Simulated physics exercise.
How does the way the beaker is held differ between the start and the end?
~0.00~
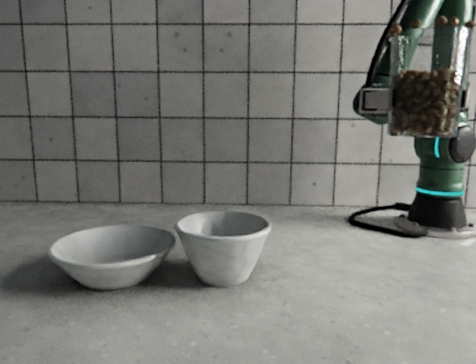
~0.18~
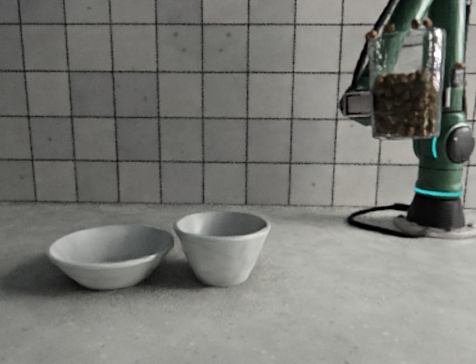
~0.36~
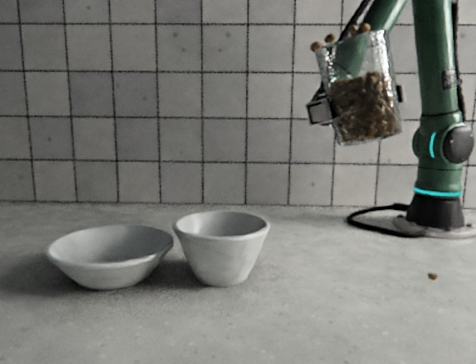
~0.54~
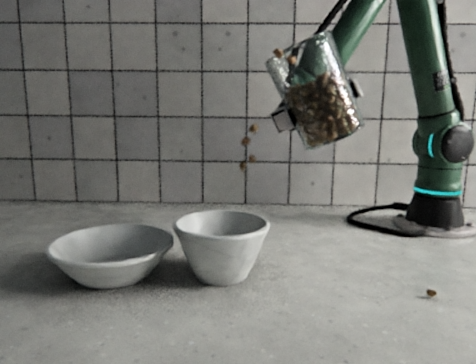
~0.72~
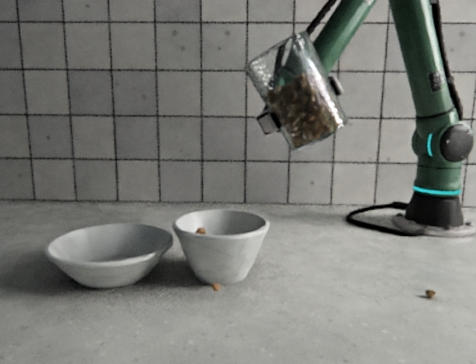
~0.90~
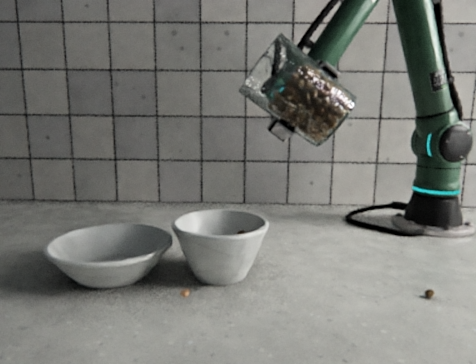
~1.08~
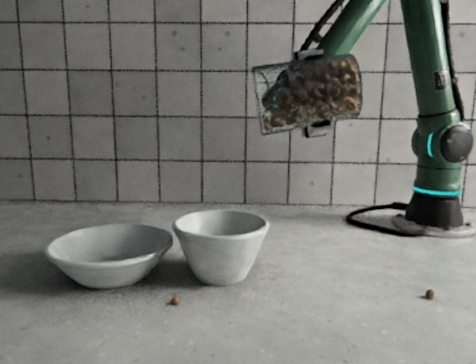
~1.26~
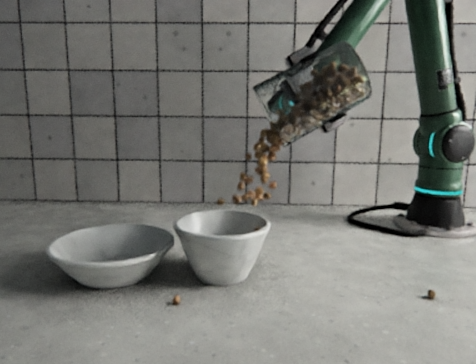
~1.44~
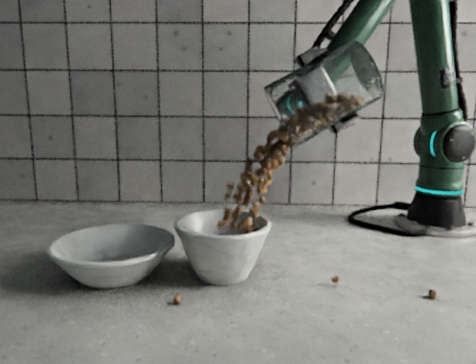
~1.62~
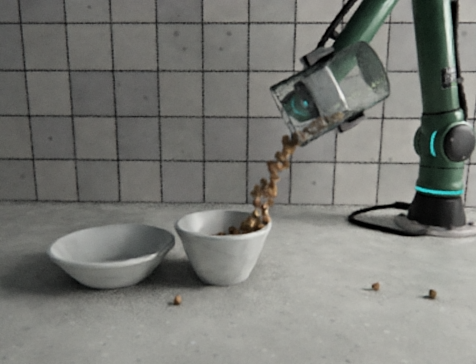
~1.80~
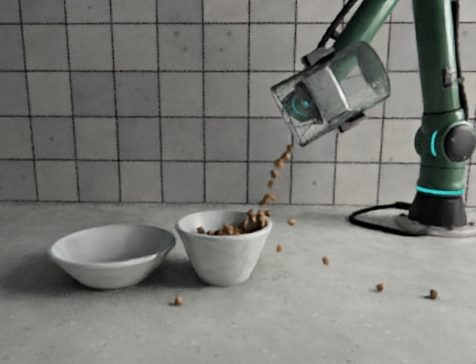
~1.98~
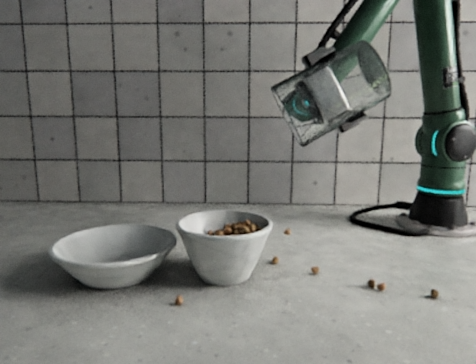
At the start the robot arm holds the beaker upright, and by the end it is tipped over on its side with its mouth pointing down to the left.
